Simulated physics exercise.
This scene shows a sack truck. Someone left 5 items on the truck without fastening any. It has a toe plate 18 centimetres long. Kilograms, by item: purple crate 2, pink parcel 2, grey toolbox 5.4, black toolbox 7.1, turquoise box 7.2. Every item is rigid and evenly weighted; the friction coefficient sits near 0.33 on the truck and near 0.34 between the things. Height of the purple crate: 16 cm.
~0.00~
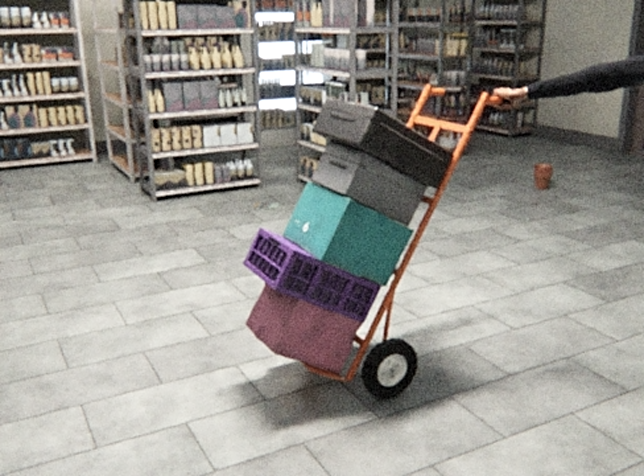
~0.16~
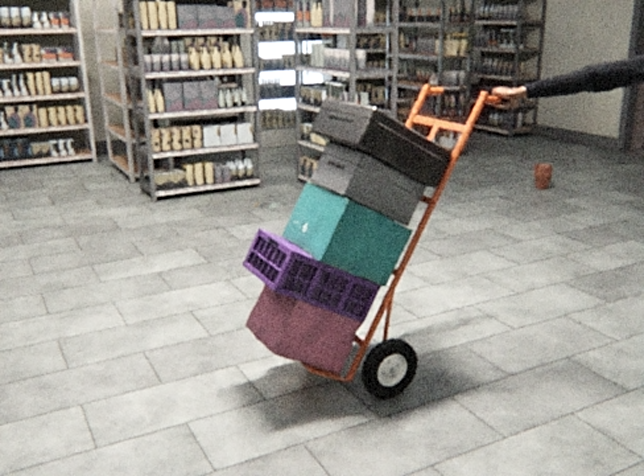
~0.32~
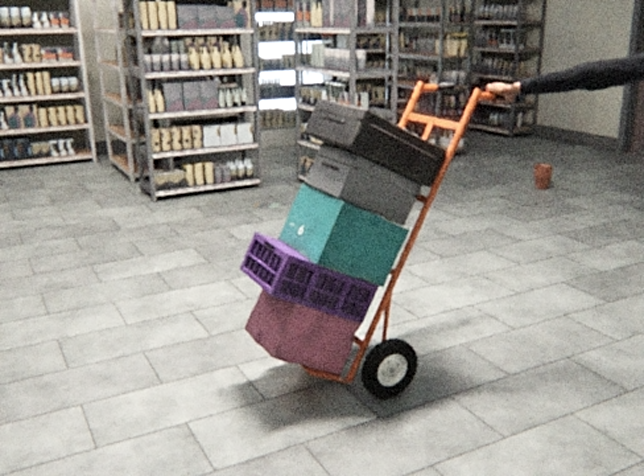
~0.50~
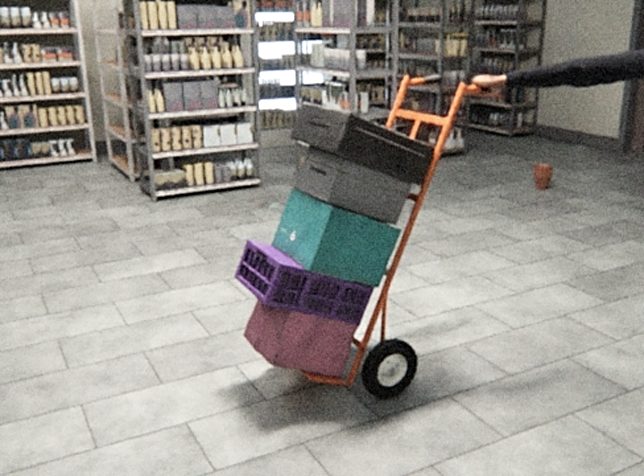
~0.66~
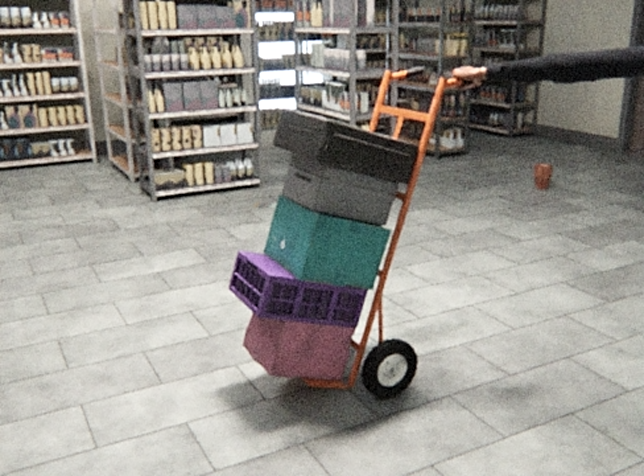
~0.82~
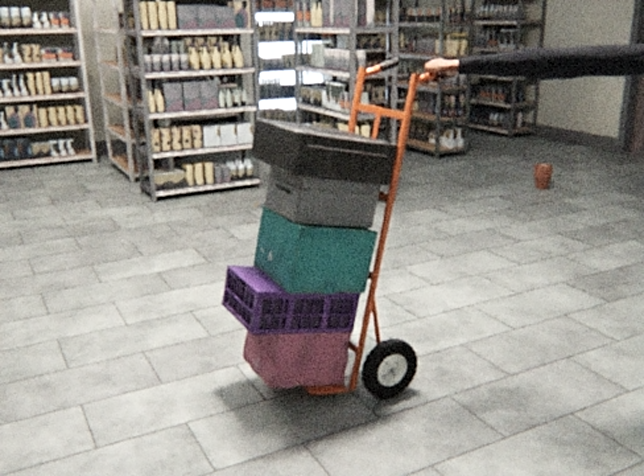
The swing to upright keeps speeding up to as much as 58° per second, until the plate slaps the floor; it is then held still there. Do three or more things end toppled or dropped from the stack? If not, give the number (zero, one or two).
Yes.
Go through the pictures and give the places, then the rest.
In the first picture, leaning back 30°; purple crate (312, 275); pink parcel (304, 324).
In the second picture, leaning back 30°; turquoise box (346, 233); grey toolbox (368, 183).
In the third picture, leaning back 28°; black toolbox (374, 142); turquoise box (342, 234).
In the fourth picture, leaning back 24°; grey toolbox (353, 185); black toolbox (361, 143).
In the fifth picture, leaning back 19°; turquoise box (326, 242); grey toolbox (339, 189).
In the sixth picture, leaning back 12°; purple crate (290, 299); pink parcel (297, 345).
Around 1.32 s, truck upright; purple crate tipped 12° against what carries it near (263, 321); pink parcel tipped 12° against what carries it near (289, 356); black toolbox tipped 12° against what carries it.
Around 1.82 s, truck upright; grey toolbox and black toolbox now dropped from the stack; purple crate tipped 44° against what carries it near (221, 339); pink parcel tipped 44° against what carries it near (266, 350).
Around 2.02 s, truck upright; purple crate and turquoise box now dropped from the stack; pink parcel tipped 67° against what carries it near (247, 355).
Around 2.32 s, truck upright; pink parcel on its side near (228, 366).
Finally (3.1 s), dropped from the stack, purple crate, grey toolbox, black toolbox and turquoise box; on their side or leaning hard on the truck, pink parcel. In the last view, purple crate near (133, 378), pink parcel near (230, 367).
